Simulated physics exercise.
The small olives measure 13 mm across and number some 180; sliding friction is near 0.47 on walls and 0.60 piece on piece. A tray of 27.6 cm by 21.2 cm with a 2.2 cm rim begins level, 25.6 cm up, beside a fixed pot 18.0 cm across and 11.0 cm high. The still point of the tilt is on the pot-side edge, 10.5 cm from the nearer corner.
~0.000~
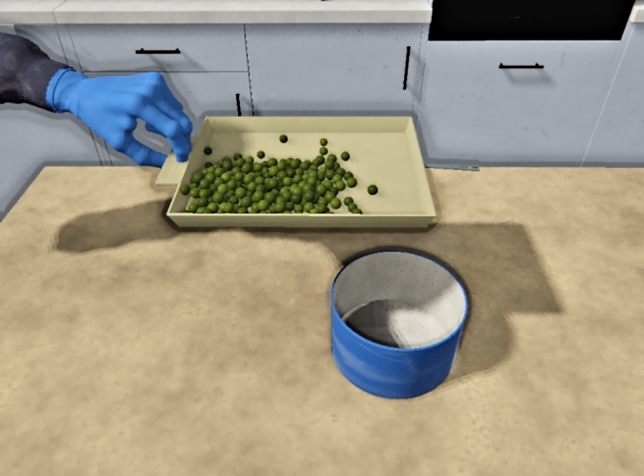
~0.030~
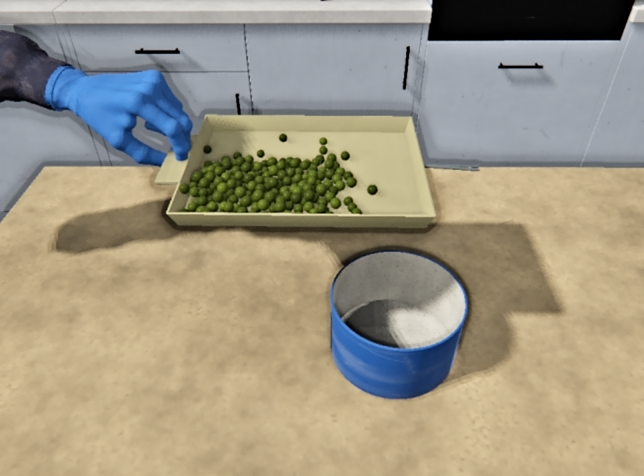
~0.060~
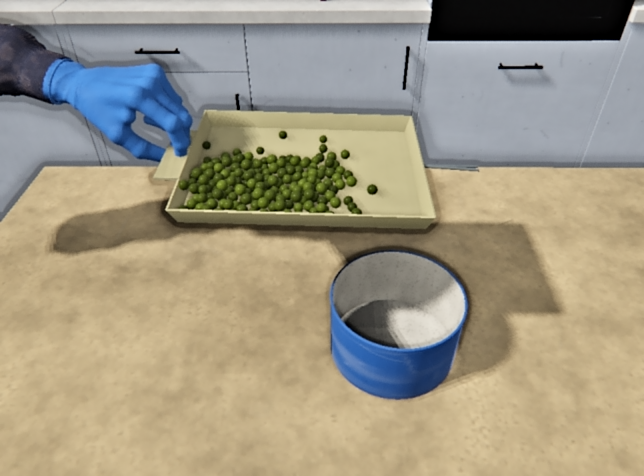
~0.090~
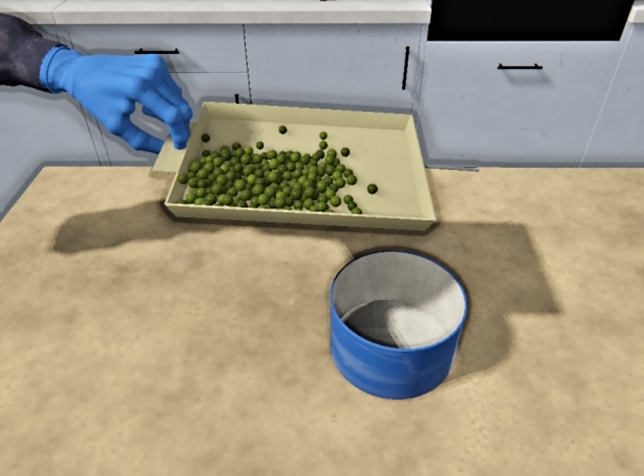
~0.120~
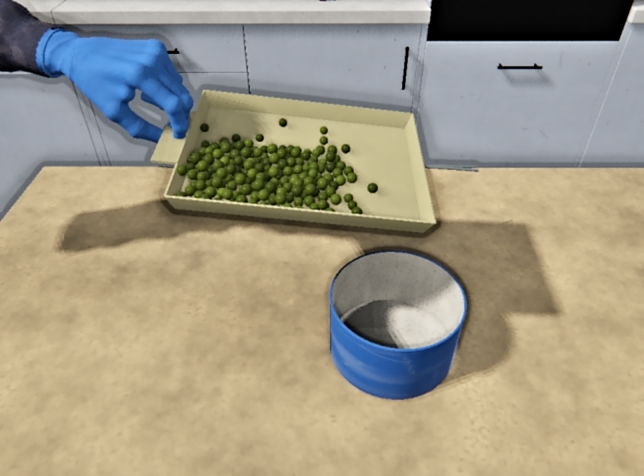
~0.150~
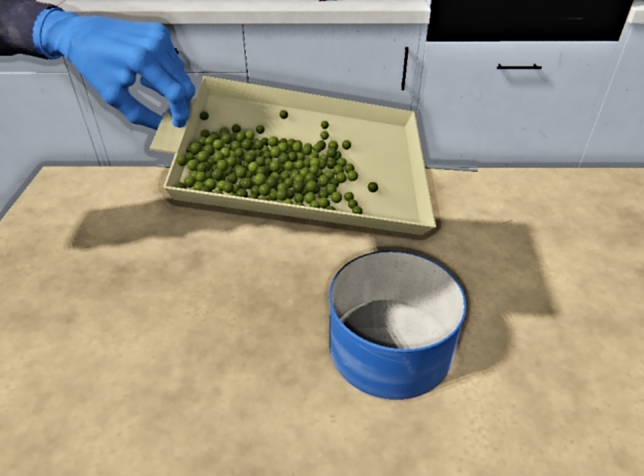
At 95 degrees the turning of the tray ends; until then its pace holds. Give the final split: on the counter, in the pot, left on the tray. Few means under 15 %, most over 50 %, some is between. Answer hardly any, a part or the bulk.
Counter: A part, pot: The bulk, tray: Hardly any.
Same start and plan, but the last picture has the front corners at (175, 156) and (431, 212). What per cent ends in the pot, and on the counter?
Pot 10, counter 90.
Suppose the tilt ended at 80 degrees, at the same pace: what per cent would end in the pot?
Then about 55 per cent.
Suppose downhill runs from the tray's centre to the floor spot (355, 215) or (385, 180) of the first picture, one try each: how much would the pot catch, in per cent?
Some 80 and 20 per cent.
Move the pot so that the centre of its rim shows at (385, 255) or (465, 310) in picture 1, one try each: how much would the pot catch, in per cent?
Some 5 and 95 per cent.
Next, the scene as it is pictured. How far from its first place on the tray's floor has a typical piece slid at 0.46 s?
About 5 cm.
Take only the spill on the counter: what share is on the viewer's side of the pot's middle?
Roughly 70 per cent.
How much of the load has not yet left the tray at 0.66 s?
Some 65 per cent of the load.
After 0.46 s, tilt 53 degrees; the tray holds 100 %, the pot 0 %.
After 0.66 s, tilt 80 degrees; the tray holds 65 %, the pot 5 %.
After 0.98 s, tilt 95 degrees; the tray holds 0 %, the pot 60 %.
In the end, at 1.7 s, counter 40 %, pot 60 %, tray 0 %.
